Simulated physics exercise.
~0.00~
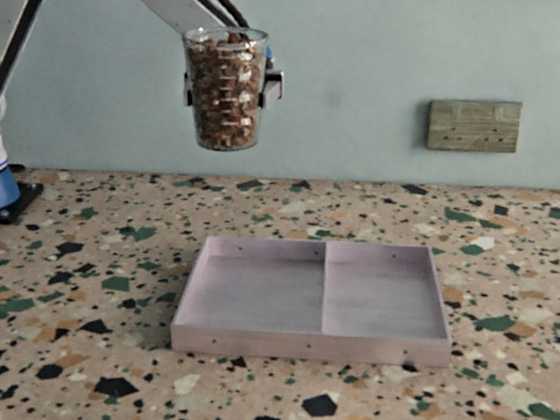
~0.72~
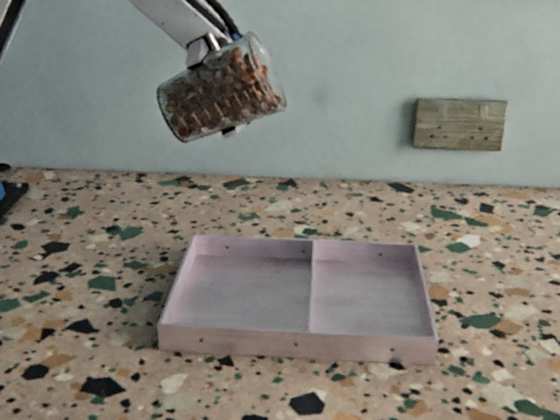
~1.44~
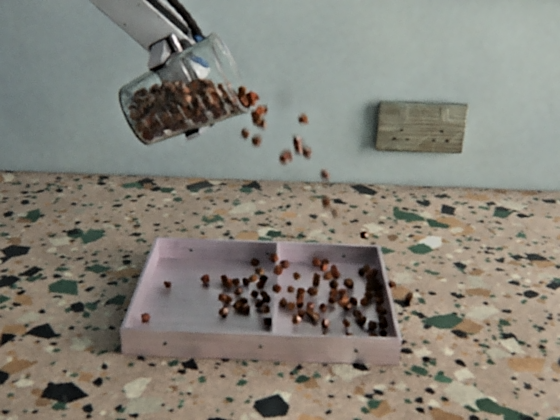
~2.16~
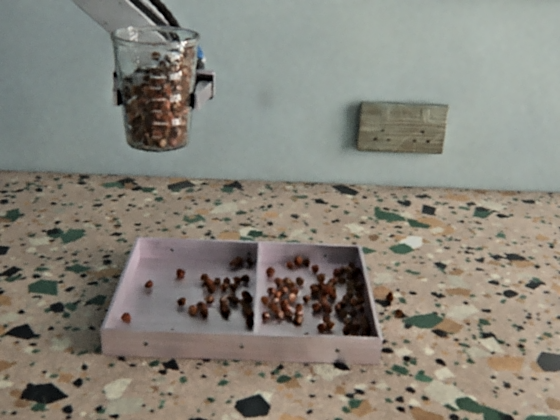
In the video, a robotic arm tips a clear beaker of brown pellets above a shallow, divided pink tray on a speckled surface, scattering some into both sections, then returns the beaker upright, with much of the load still inside.
